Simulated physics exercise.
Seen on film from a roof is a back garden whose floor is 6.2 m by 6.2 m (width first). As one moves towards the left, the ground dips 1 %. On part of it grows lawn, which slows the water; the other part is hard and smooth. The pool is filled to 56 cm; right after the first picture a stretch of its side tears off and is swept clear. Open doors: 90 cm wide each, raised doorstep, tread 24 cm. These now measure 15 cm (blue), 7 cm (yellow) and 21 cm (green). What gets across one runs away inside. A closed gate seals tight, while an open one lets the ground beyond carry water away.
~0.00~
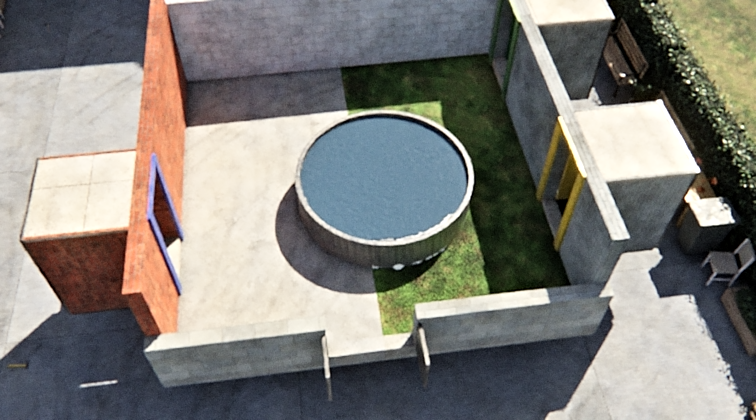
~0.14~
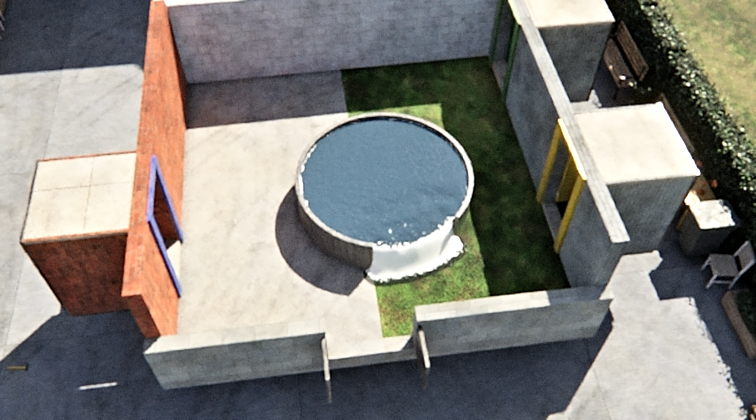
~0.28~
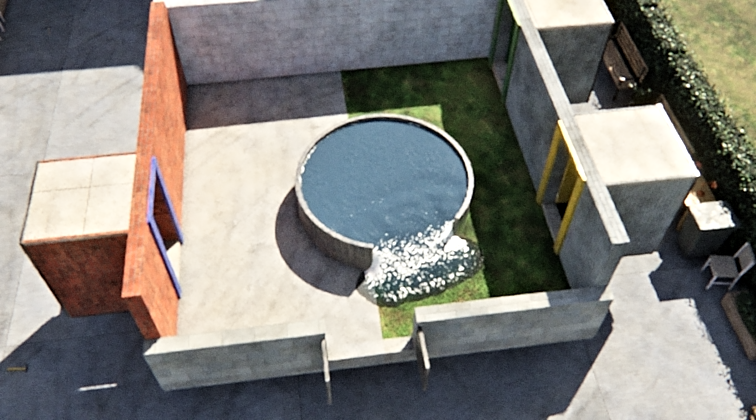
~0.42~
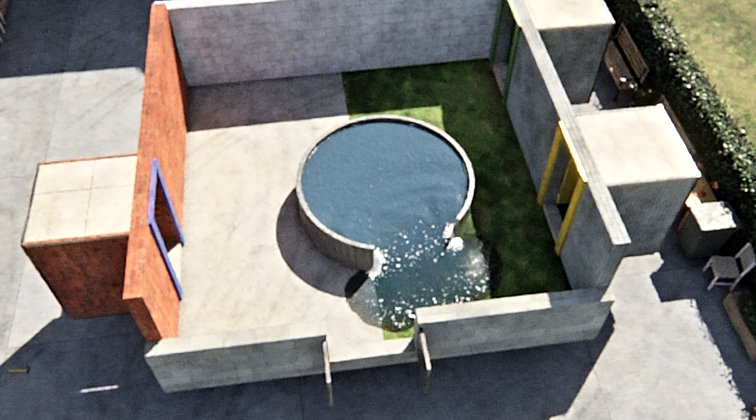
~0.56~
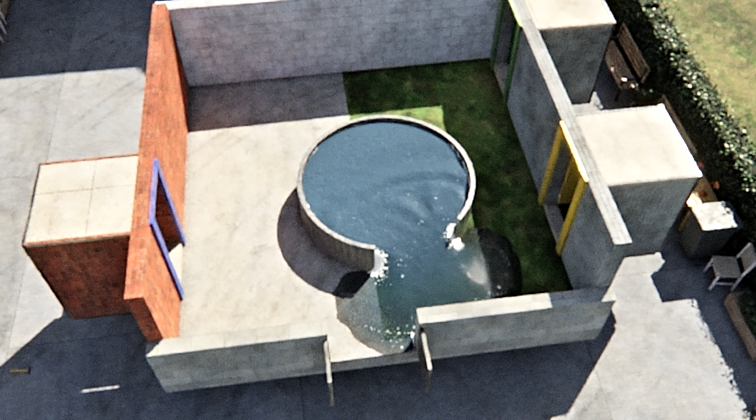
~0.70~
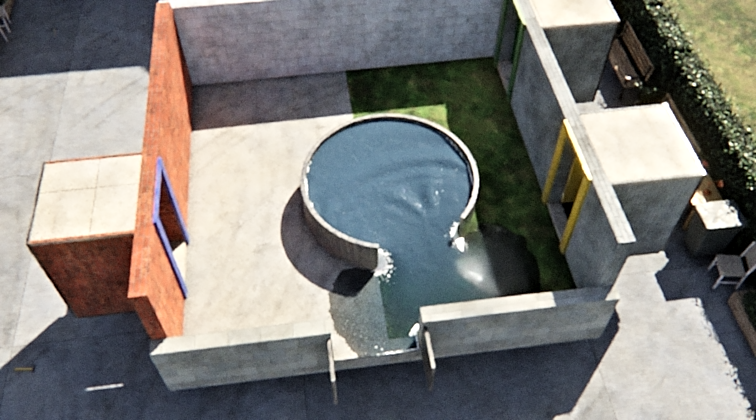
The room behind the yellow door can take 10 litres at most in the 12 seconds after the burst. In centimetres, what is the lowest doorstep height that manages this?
13 cm.
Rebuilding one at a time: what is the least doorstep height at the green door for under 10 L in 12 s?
Green: 6.5 cm.
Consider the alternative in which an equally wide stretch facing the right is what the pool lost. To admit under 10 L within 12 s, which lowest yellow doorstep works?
Then 28 cm.
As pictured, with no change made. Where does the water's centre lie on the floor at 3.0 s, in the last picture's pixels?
The water's centre is at about (423, 233).
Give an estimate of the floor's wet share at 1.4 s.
Wet share: Near 20 %.
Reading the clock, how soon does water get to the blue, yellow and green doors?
Blue at 3.8 s, yellow at 2.0 s, green at 4.5 s.
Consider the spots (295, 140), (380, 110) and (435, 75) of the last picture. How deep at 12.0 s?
Roughly 5, 6 and 7 cm, in turn.
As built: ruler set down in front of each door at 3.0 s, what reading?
Lab note, cm: Blue 0; yellow 14; green 0.
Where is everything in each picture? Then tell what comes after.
The first picture shows the pool at (384, 176) is whole and still, 56 cm deep; the yellow door at (561, 184) is dry.
In the second picture, the front is at (447, 263), 0.3 m from the gap at (418, 254); 0.3 m2 of floor is wet, 56 cm left at the back.
In the third picture, the gap is at (418, 257), the front 0.7 m out at (391, 303); the back of the pool holds 56 cm.
In the fourth picture, the gap is at (419, 259), the front 1.1 m out at a hidden place; the back of the pool holds 56 cm.
In the fifth picture, the gap is at (420, 259), the front 1.5 m out at a hidden place; the back of the pool holds 56 cm.
In the sixth picture, the front is at a hidden place, 1.8 m from the gap at (424, 257); 4.5 m2 of floor is wet, 56 cm left at the back; the yellow door at (566, 187), 2.4 m from the gap, is still 0.8 m from the nearest water.
After 1.4 s water covers 20 % of the floor, deepest (39 cm) near (431, 323); it has not reached the yellow door.
After 3.0 s water covers 30 % of the floor, deepest (36 cm) near (559, 317); 14 cm at the yellow door, 7 litres in over its 7 cm doorstep.
After 12.0 s water covers 100 % of the floor, deepest (12 cm) near (190, 167); 7 cm at the yellow door, 87 litres in over its 7 cm doorstep.
At the yellow door as built, the water arrived by 2.1 s and peaked near 14 cm at 3.2 s.
Run again over the same 12 s with other heights there, 28 litres in over 10.5 cm, 5 litres over 14.5 cm. The limit of 10 litres is kept from about 13 cm up.
